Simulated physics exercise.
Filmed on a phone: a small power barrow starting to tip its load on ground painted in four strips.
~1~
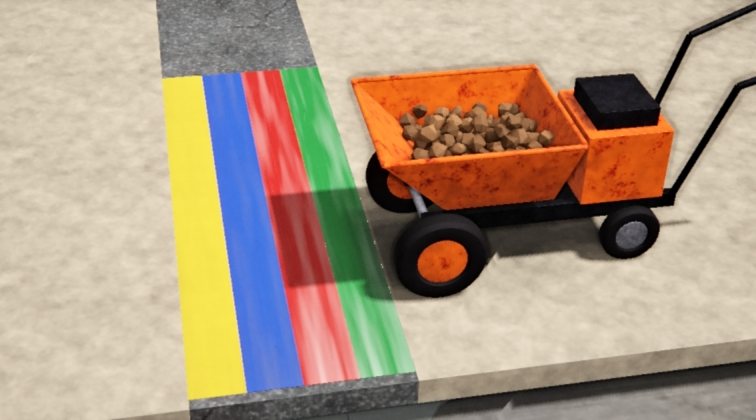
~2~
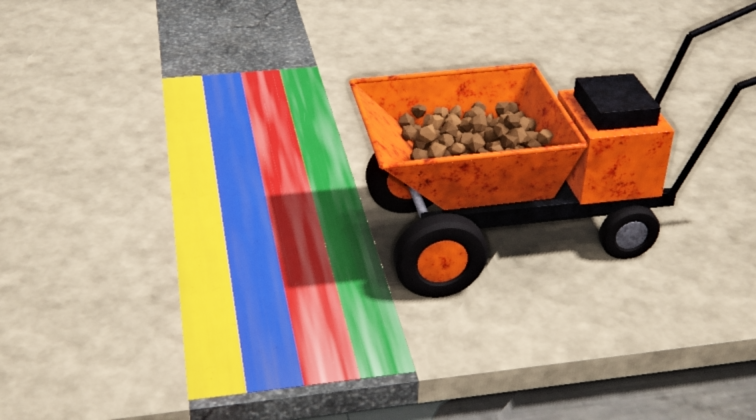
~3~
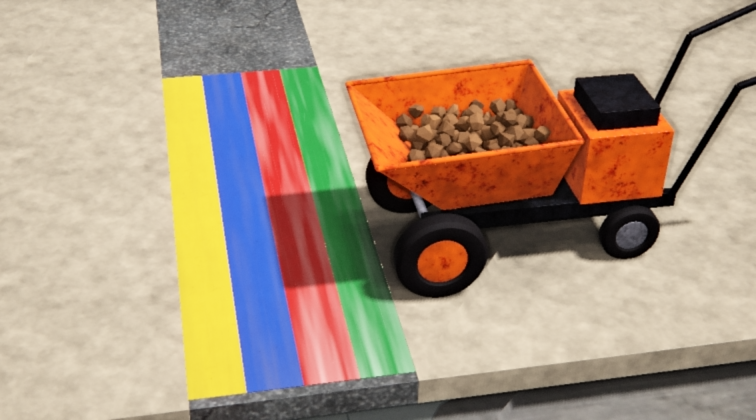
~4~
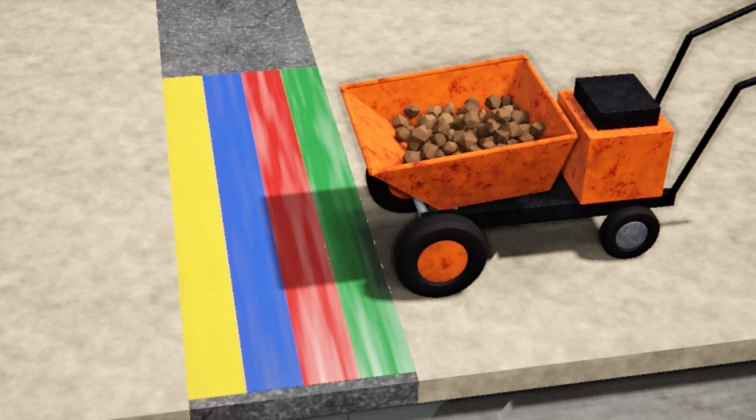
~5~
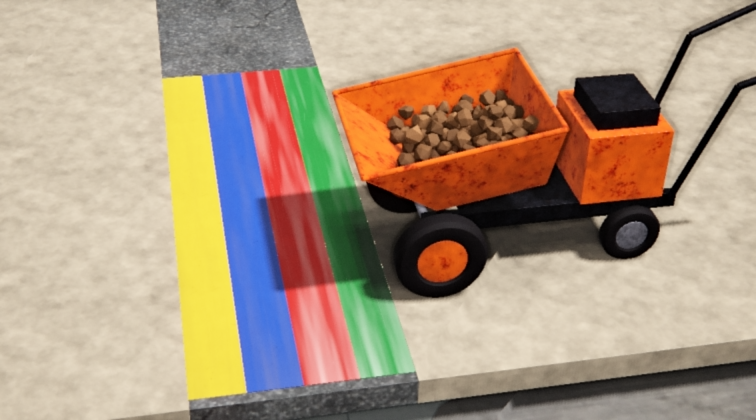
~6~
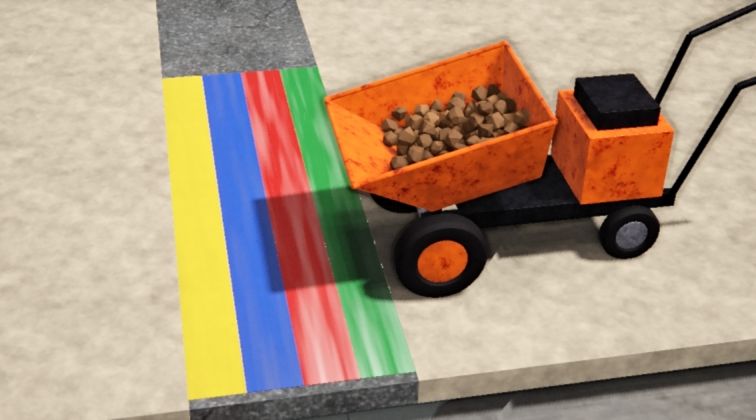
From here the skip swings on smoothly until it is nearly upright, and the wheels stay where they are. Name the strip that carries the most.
The heap favours the blue strip.
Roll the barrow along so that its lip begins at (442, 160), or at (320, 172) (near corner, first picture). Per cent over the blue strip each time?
The first gives 20 %, the second 0 %.
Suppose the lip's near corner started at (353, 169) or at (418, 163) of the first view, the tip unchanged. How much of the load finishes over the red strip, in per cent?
First some 0, then 30 per cent.
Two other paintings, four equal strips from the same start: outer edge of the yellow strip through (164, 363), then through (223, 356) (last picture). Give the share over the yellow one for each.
The first gives 20 %, the second 30 %.
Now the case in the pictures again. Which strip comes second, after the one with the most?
It is that yellow strip.
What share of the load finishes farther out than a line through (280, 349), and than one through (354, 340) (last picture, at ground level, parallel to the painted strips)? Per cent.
Roughly 60 per cent, and 70 per cent.
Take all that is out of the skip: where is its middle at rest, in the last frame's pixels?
Close to (230, 266).
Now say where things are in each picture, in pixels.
In the first picture, lip of the skip at (384, 166), level; top of the load at (502, 133), clay clods; green strip at (376, 333); red strip at (322, 339); blue strip at (268, 345); yellow strip at (213, 352).
In the second picture, lip of the skip at (383, 167), level; top of the load at (493, 134).
In the third picture, lip of the skip at (378, 169), tipped barely; top of the load at (498, 131).
In the fourth picture, lip of the skip at (372, 173), tipped a little; top of the load at (493, 128).
In the fifth picture, lip of the skip at (363, 179), tipped a little; top of the load at (503, 127).
In the sixth picture, lip of the skip at (354, 186), tipped clearly; top of the load at (494, 122); green strip at (376, 333); red strip at (322, 339); blue strip at (268, 345); yellow strip at (213, 352).
Soon after the last picture, skip tipped steeply; all in the skip.
A little later, skip tipped right over; most in the skip; a small part over the red strip; about a quarter over the blue strip.
Later still, skip tipped right over; about a quarter in the skip; a stray few over the red strip; about a third over the blue strip; about a quarter over the yellow strip; a small part off the paint.
At rest, skip tipped right over; about a quarter in the skip; none over the green strip; a stray few over the red strip; about a third over the blue strip; about a quarter over the yellow strip; a small part off the paint.
